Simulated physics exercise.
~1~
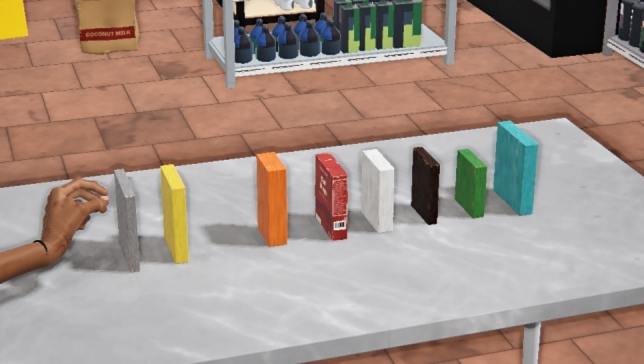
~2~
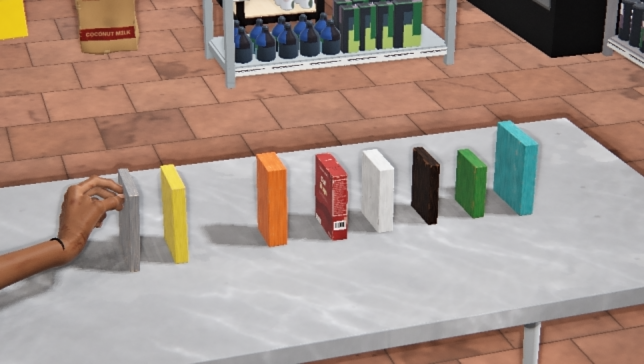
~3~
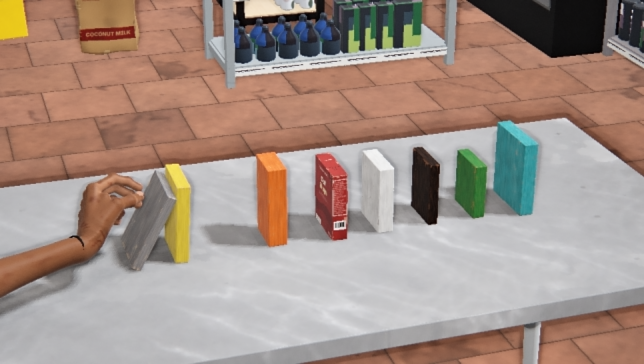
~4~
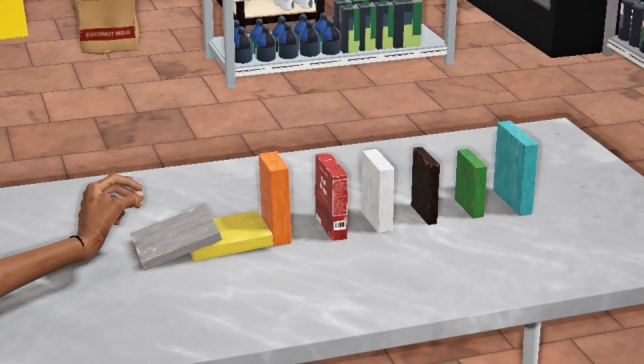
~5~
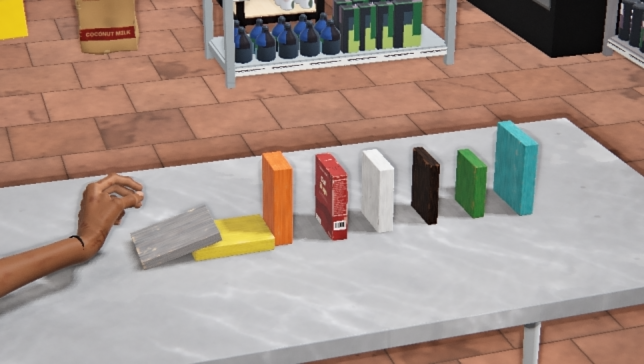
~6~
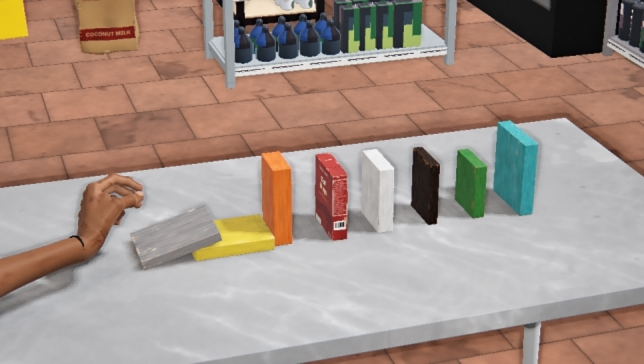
The clip shows a hand tipping a grey block rightward into a yellow board on a table; the yellow board falls against the orange board, nudging it slightly, and the grey block rests tilted on the yellow one while the orange board and the remaining upright items stay standing.
